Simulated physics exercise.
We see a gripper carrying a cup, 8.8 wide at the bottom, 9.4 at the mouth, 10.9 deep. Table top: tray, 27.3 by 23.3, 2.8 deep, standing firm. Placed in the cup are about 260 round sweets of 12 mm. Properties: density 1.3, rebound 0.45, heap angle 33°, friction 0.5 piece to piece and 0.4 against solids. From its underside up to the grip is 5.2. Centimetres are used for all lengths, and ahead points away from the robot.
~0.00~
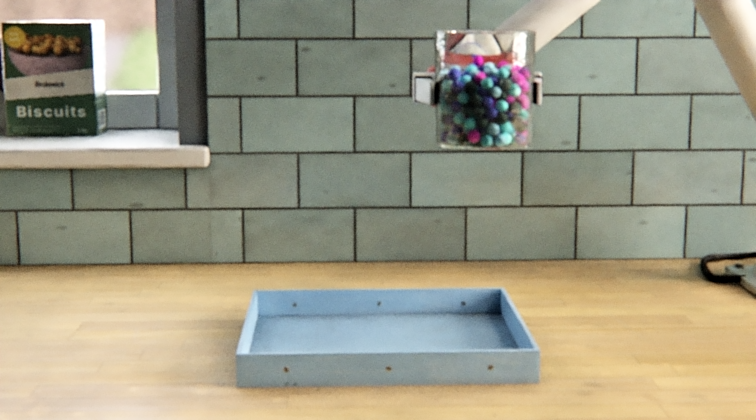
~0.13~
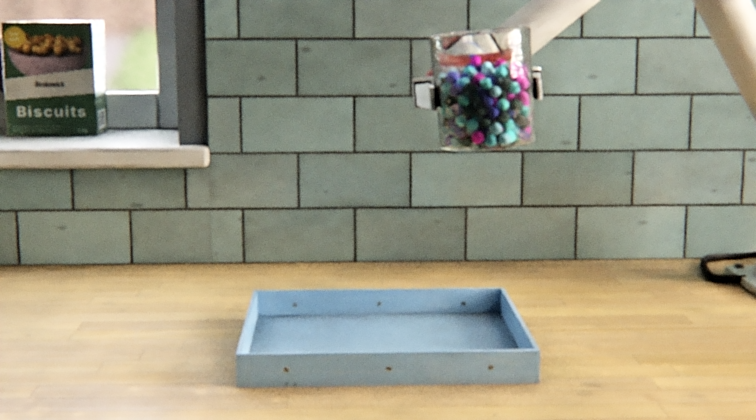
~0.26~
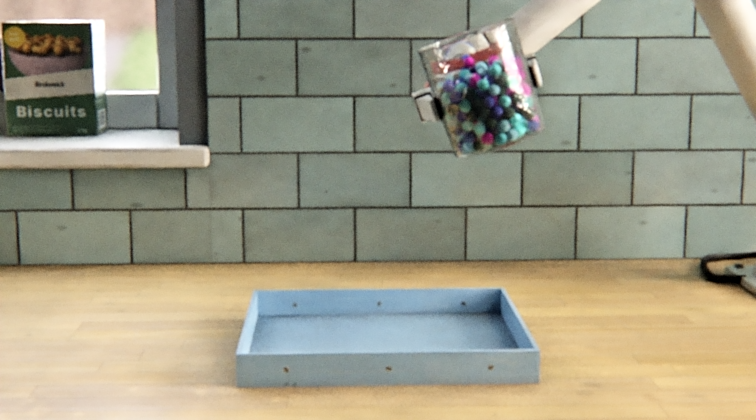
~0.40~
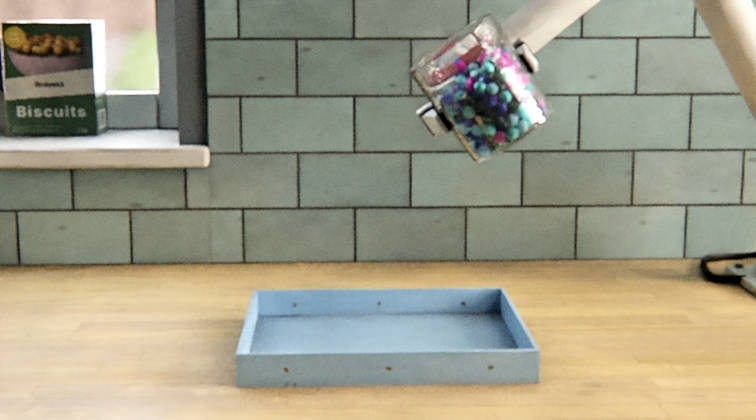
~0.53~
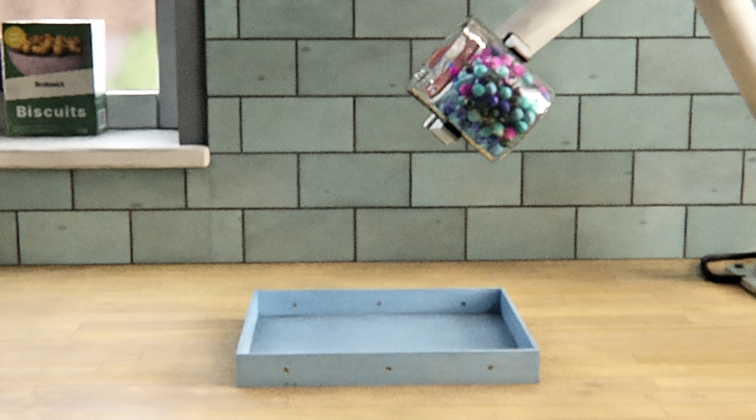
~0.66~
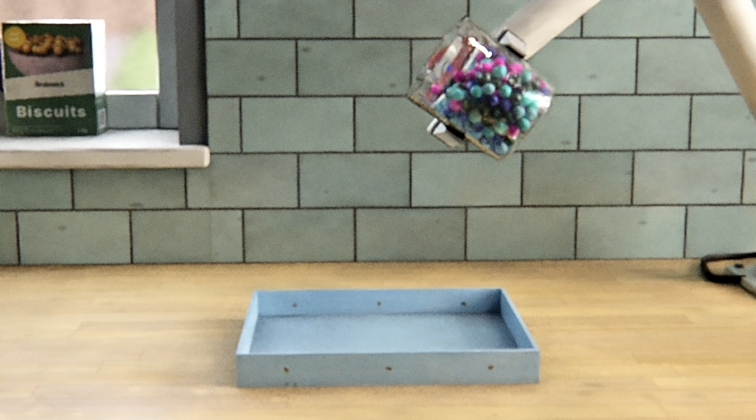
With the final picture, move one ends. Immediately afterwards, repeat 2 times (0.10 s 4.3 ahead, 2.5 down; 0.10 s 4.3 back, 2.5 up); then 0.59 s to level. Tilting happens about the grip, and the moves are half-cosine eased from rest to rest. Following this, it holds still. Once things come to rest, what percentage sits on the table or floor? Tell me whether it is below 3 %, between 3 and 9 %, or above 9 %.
That share comes out below 3 %.
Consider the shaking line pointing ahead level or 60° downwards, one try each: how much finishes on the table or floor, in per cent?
It comes to around 5 per cent on the first try and around 0 per cent on the second.
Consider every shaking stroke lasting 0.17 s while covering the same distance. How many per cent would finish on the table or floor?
Then about 0 per cent.
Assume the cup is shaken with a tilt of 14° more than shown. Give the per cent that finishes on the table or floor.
Estimate: Around 5 per cent.
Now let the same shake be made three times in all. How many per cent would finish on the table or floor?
0 per cent or so.
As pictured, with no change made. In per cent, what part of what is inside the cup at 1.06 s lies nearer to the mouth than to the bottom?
Some 40 percent is in that half.
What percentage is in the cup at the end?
I'd estimate close to 95 percent finishes there.
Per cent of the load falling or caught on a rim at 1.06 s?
It amounts to roughly 2 in a hundred.
By 1.06 s, tilted 54° forward, highest piece 30 above the table; 255 in the cup, 2 in the tray, 5 in flight or on a rim.
By 1.45 s, tilted 14° forward, highest piece 30 above the table; 251 in the cup, 9 in the tray, 1 on the table or floor, 1 in flight or on a rim.
By 1.85 s, level, highest piece 31 above the table; 251 in the cup, 7 in the tray, 4 on the table or floor.
By 2.90 s, level, highest piece 31 above the table; 251 in the cup, 7 in the tray, 4 on the table or floor.
Final count, 251 in the cup, 7 in the tray, 4 on the table or floor. That is 2 % on the table or floor.
